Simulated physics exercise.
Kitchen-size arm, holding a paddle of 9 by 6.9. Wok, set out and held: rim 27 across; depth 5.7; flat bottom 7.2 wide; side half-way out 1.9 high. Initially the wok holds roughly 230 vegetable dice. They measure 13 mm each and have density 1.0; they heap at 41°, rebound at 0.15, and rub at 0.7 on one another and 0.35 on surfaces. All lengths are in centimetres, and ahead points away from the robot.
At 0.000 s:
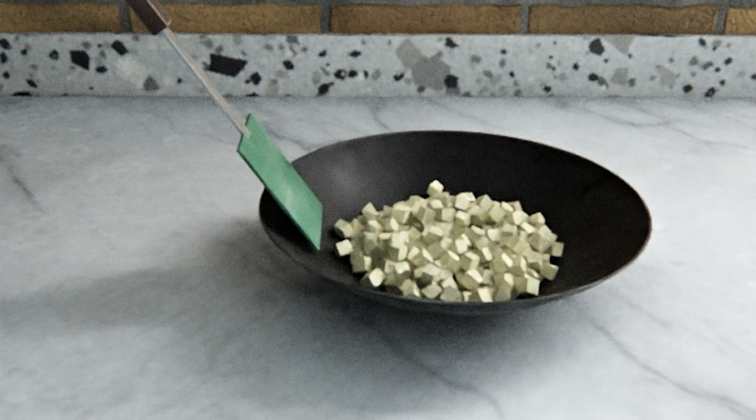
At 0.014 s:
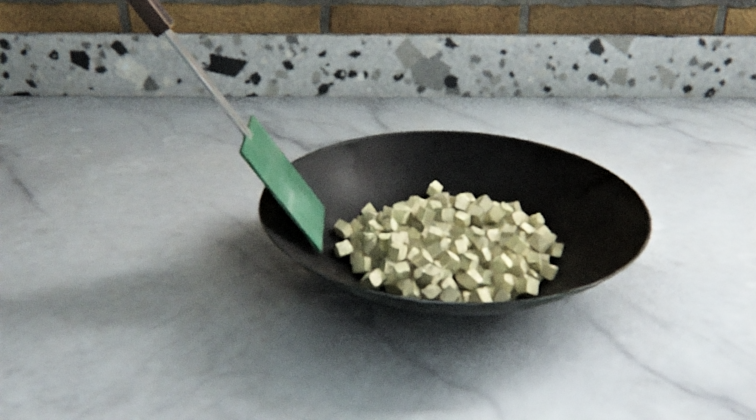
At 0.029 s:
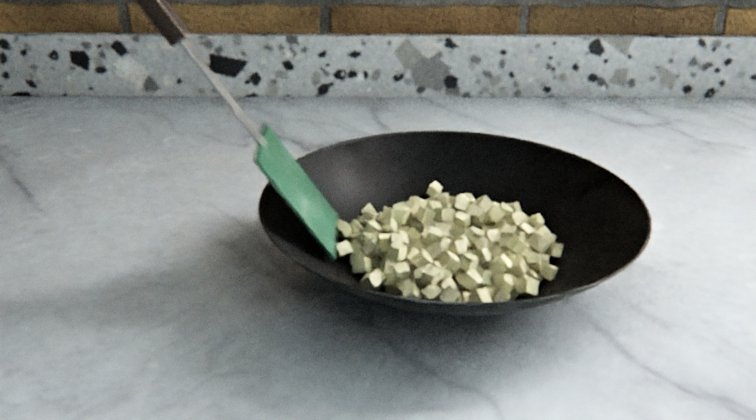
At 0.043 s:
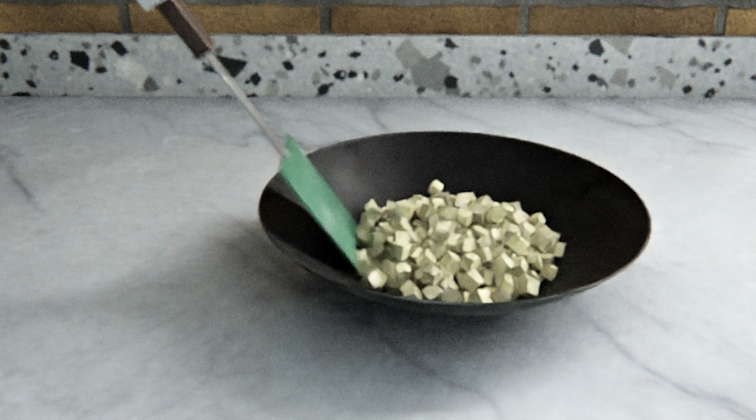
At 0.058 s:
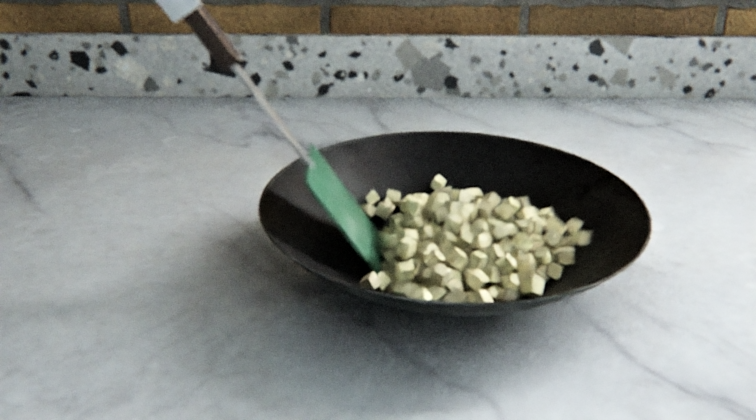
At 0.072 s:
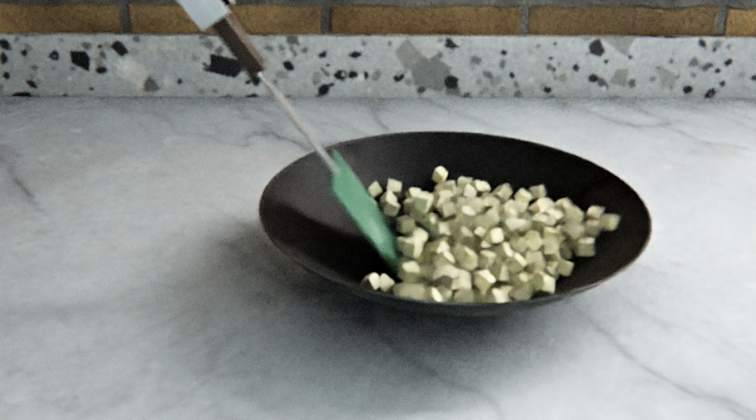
Green paddle easing down into a dark wok from the left, pushing a heap of pale vegetable dice rightward across it.
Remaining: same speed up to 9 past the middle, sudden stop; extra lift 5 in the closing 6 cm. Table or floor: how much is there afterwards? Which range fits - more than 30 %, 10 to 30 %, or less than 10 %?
The range that fits is more than 30 %.
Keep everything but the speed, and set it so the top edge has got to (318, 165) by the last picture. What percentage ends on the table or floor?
Some 40 percent.
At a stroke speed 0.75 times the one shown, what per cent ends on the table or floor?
That comes to some 30 per cent, roughly.
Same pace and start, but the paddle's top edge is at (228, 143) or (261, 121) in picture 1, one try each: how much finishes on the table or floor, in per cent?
About 45 and 45 per cent.
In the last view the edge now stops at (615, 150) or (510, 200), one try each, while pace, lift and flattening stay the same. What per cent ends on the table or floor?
Estimates, in order: 50 % and 10 %.
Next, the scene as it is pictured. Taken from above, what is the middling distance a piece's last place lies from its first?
Near 10 cm, measured level.
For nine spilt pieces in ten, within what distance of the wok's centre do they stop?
That distance is around 35 cm.
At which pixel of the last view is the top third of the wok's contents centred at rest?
It is centred around (548, 246).
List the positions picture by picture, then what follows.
The first picture shows paddle top edge at (244, 131), sloping 56°; upper third of the load around (451, 239), from x 345 to 555, top at y 190; 226 in the wok.
The second picture shows paddle top edge at (246, 133), sloping 56°; upper third of the load around (451, 240), from x 345 to 555, top at y 190.
The third picture shows paddle top edge at (260, 141), sloping 56°; upper third of the load around (451, 240), from x 345 to 555, top at y 190.
The fourth picture shows paddle top edge at (284, 152), sloping 56°; upper third of the load around (454, 239), from x 360 to 555, top at y 190.
The fifth picture shows paddle top edge at (308, 162), sloping 56°; upper third of the load around (467, 233), from x 370 to 580, top at y 185.
The sixth picture shows paddle top edge at (333, 169), sloping 56°; upper third of the load around (488, 225), from x 370 to 610, top at y 175; 226 in the wok.
After 0.11 s, sloping 56°, highest piece 8 above the table; 225 in the wok, 1 on the blade or in flight.
After 0.14 s, sloping 56°, highest piece 9 above the table; 220 in the wok, 6 on the blade or in flight.
After 0.36 s, sloping 56°, highest piece 12 above the table; 140 in the wok, 80 on the table or floor, 6 on the blade or in flight.
After 1.41 s, sloping 56°, highest piece 7 above the table; 140 in the wok, 86 on the table or floor.
At rest, 140 in the wok, 86 on the table or floor. That is 38 % on the table or floor.
